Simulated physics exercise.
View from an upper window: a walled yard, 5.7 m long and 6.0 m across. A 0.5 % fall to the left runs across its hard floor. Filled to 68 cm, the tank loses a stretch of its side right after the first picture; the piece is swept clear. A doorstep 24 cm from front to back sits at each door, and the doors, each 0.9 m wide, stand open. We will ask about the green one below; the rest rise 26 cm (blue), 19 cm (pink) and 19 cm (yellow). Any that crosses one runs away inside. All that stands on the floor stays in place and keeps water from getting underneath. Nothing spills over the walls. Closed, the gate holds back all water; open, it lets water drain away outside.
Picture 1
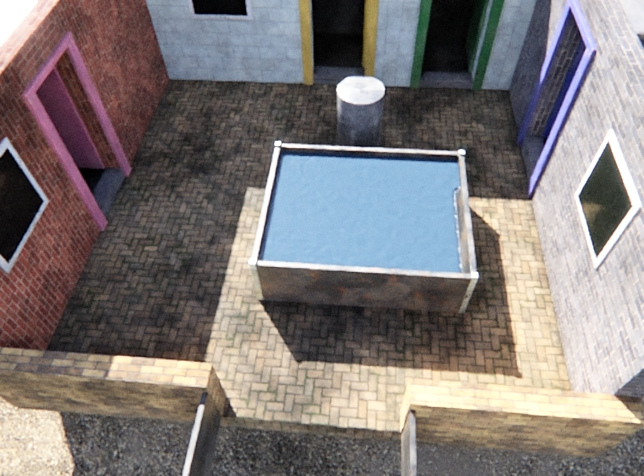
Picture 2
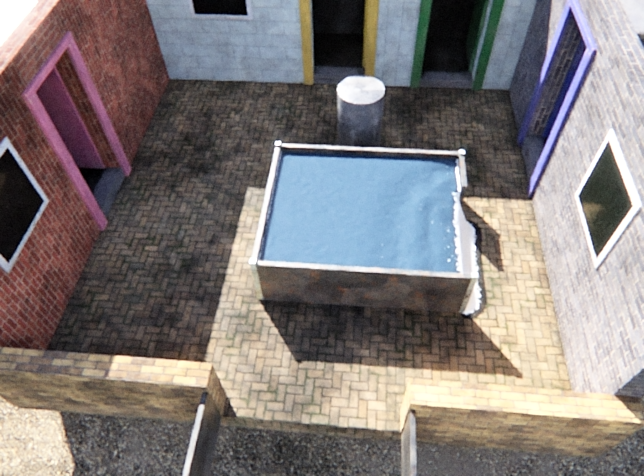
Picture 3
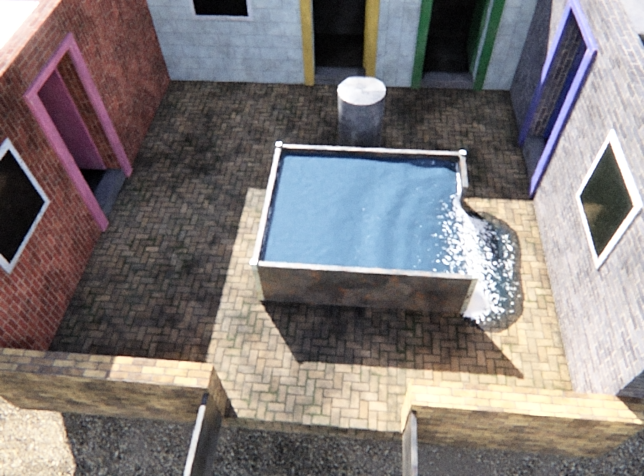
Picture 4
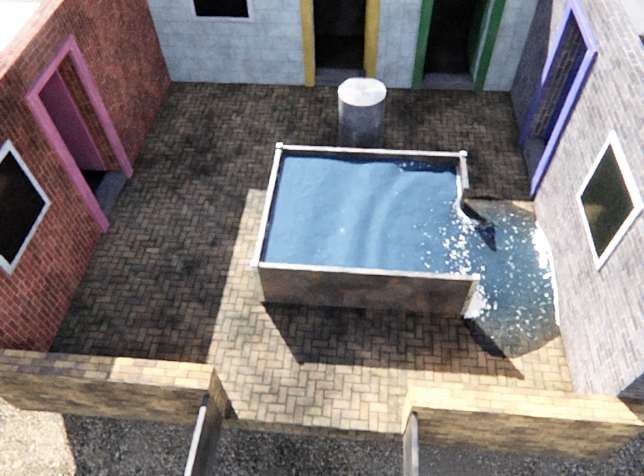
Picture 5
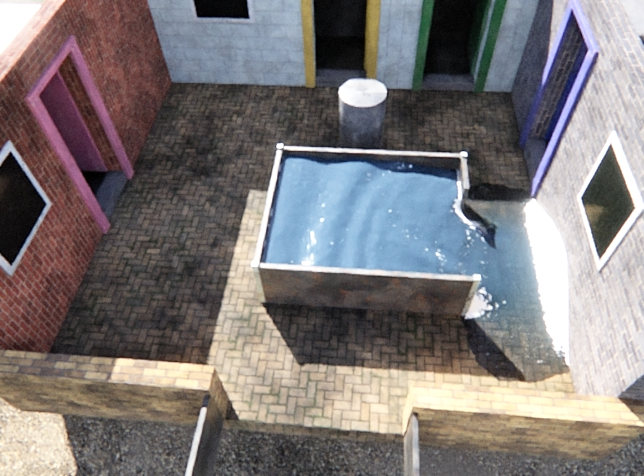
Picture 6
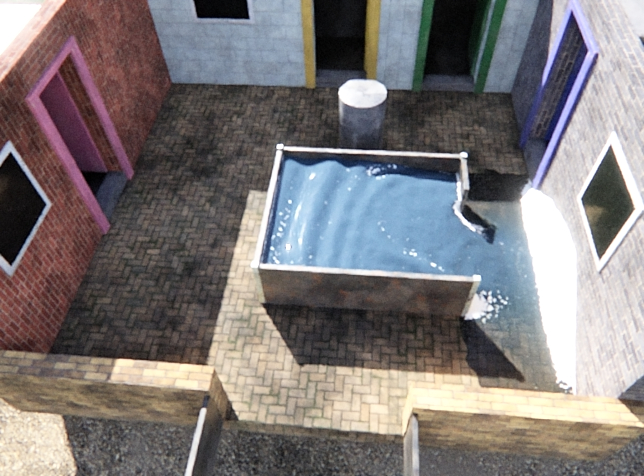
The footage shows a walled brick yard with a rectangular tank of blue water, whose right side opens; water pours through the gap, spreads across the paving to the right-hand wall, and ripples cross the tank's surface.
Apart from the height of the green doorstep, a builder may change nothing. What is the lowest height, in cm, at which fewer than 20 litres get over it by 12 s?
18 cm.
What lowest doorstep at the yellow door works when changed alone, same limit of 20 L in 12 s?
At the yellow door it takes roughly 8.0 centimetres.
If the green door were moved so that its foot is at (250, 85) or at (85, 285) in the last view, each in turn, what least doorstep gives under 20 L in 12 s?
About 11.0 cm, then about 16 cm.
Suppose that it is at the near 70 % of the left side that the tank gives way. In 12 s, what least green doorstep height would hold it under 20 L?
If so: Around 10.5 cm.
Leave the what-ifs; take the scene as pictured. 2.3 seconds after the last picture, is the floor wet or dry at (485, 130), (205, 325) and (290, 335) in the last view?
One by one: Drenched, drenched, drenched.
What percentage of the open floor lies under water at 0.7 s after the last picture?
Close to 15 per cent is wet.
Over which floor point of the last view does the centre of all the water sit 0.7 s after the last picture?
Around (417, 256).
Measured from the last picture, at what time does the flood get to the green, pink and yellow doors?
Green = 1.1 s, pink = 3.2 s, yellow = 1.8 s.
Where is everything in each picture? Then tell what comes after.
The first frame shows the tank at (365, 208) is whole and still, 68 cm deep; the green door at (455, 35) is dry.
In the second frame, the front is at (480, 299), 0.3 m from the gap at (458, 254); 0.3 m2 of floor is wet, 68 cm left at the back.
In the third frame, water pours out at (459, 255) and has run 0.7 m, to (515, 266); about 12 cm deep outside, 68 cm at the back.
In the fourth frame, water pours out at (459, 258) and has run 1.1 m, to (535, 222); about 11 cm deep outside, 68 cm at the back.
In the fifth frame, water pours out at (460, 258) and has run 1.3 m, to (530, 197); about 11 cm deep outside, 68 cm at the back.
In the sixth frame, water pours out at (460, 259) and has run 1.5 m, to (526, 179); about 12 cm deep outside, 65 cm at the back; the green door at (457, 38), 3.7 m from the gap, is still 2.2 m from the nearest water.
Then, 0.7 s after the last picture water covers 15 % of the floor, deepest (60 cm) near (578, 426); it has not reached the green door.
Then, 2.3 s after the last picture water covers 55 % of the floor, deepest (38 cm) near (574, 409); 24 cm at the green door, 20 litres in over its 15 cm doorstep.
Then, 11.3 s after the last picture water covers 95 % of the floor, deepest (14 cm) near (37, 382); 8 cm at the green door, 51 litres in over its 15 cm doorstep.
At the green door as built, the water peaked near 25 cm, 2.1 s after the last picture.
With a doorstep of 16.5 cm, 35 litres would have come in within the 12 s; with 22 cm, 5 litres. So under 20 litres takes about 18 cm.
